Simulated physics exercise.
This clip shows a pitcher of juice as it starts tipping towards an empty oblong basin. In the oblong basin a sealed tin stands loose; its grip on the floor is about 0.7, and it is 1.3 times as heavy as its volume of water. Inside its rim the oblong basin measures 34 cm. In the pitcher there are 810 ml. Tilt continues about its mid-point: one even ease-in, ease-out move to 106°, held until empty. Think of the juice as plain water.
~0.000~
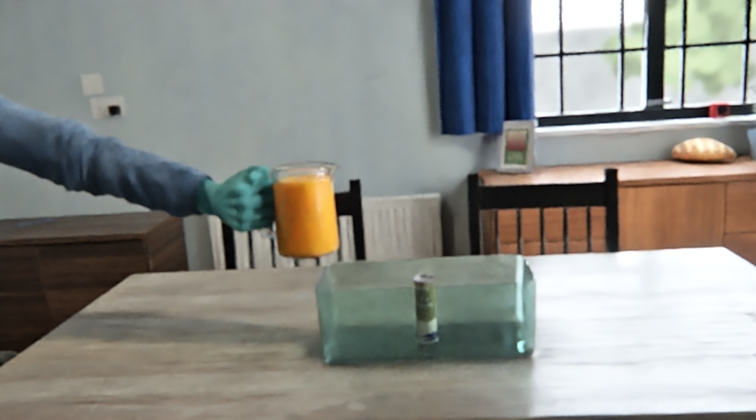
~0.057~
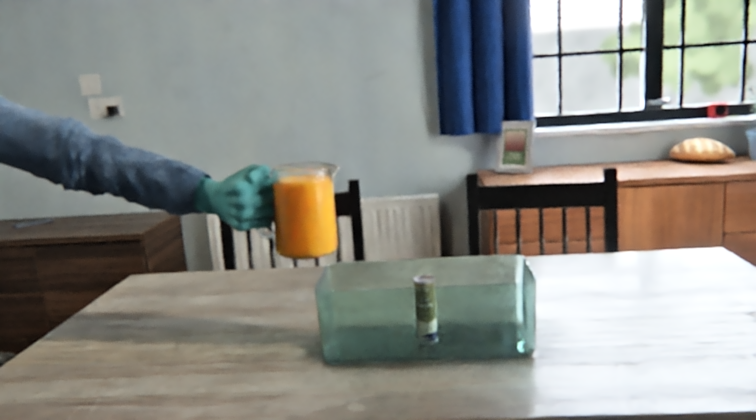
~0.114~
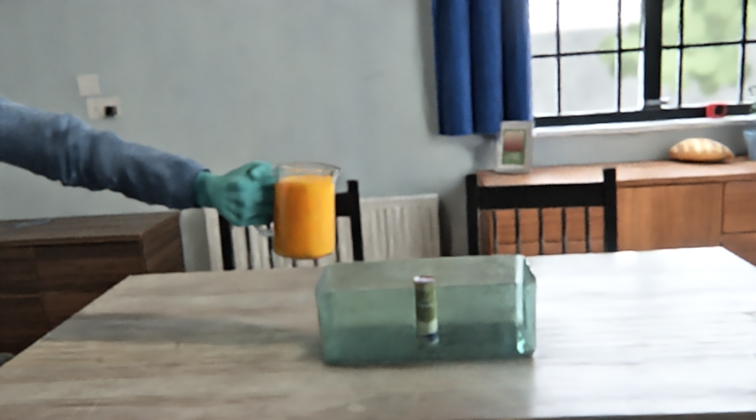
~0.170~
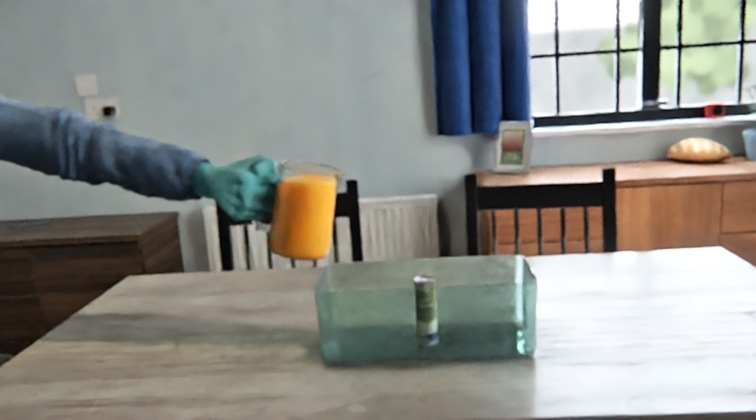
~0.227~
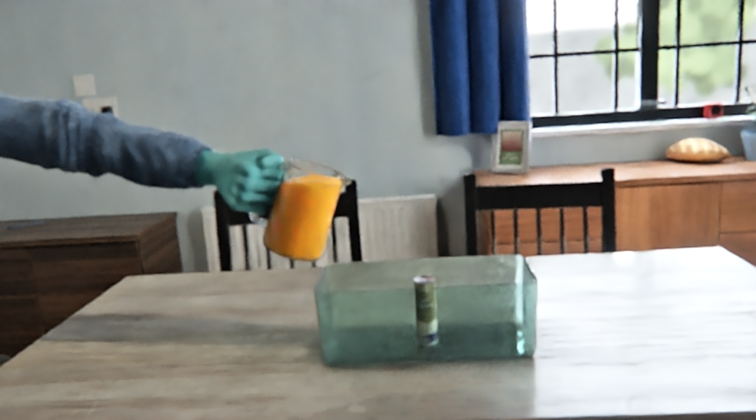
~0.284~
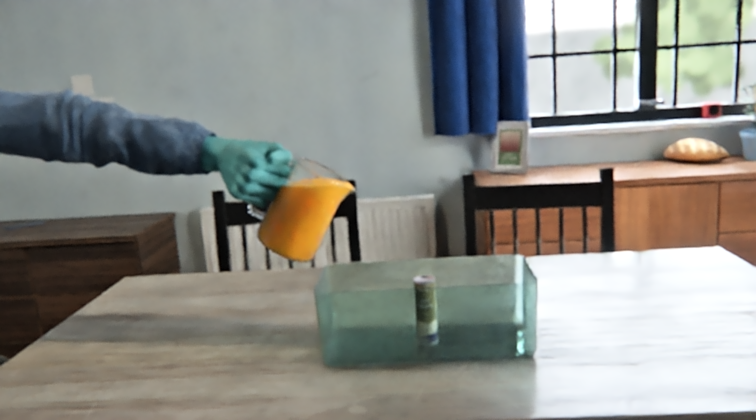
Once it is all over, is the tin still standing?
Yes.
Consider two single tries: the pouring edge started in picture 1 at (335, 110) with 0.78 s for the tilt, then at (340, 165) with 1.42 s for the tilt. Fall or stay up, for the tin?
First it tips over; then it stays on its base.
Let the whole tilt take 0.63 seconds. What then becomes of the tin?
Outcome - the tin remains standing.
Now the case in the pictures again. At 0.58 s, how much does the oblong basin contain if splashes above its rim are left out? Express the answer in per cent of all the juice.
Near 10 in a hundred.
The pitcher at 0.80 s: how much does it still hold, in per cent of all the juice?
28 per cent or thereabouts.
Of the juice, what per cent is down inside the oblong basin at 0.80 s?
Near 58 in a hundred.
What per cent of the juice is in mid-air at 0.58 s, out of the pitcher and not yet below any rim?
Near 16 in a hundred.
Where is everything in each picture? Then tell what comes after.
In the first frame, it leans 0°; its right rim is at (339, 166); the juice meets the walls at (276, 181) and (331, 177); the oblong basin's rim runs from (321, 277) to (529, 269); the tin's top is at (424, 281).
In the second frame, it leans 1°; its right rim is at (339, 167); the juice meets the walls at (276, 180) and (331, 178).
In the third frame, it leans 5°; its right rim is at (342, 169); the juice meets the walls at (278, 180) and (333, 179).
In the fourth frame, it leans 12°; its right rim is at (347, 174); the juice meets the walls at (279, 186) and (336, 180).
In the fifth frame, it leans 21°; its right rim is at (351, 181); the juice meets the walls at (277, 198) and (343, 181).
In the sixth frame, it leans 31°; its right rim is at (356, 190); the juice meets the walls at (273, 203) and (352, 184).
Then, 0.58 s in, the tilt is 90° and 73 per cent is still to pour; the tin stands where it began.
Then, 0.80 s in, the tilt is 106° and 27 per cent is still to pour; the tin stands where it began.
Then, 1.03 s in, the tilt is 106° and 6 per cent is still to pour; the tin stands where it began.
Then, 1.28 s in, the tilt is 106° and 1 per cent is still to pour; the tin stands where it began.
Finally, the tin stands where it began.
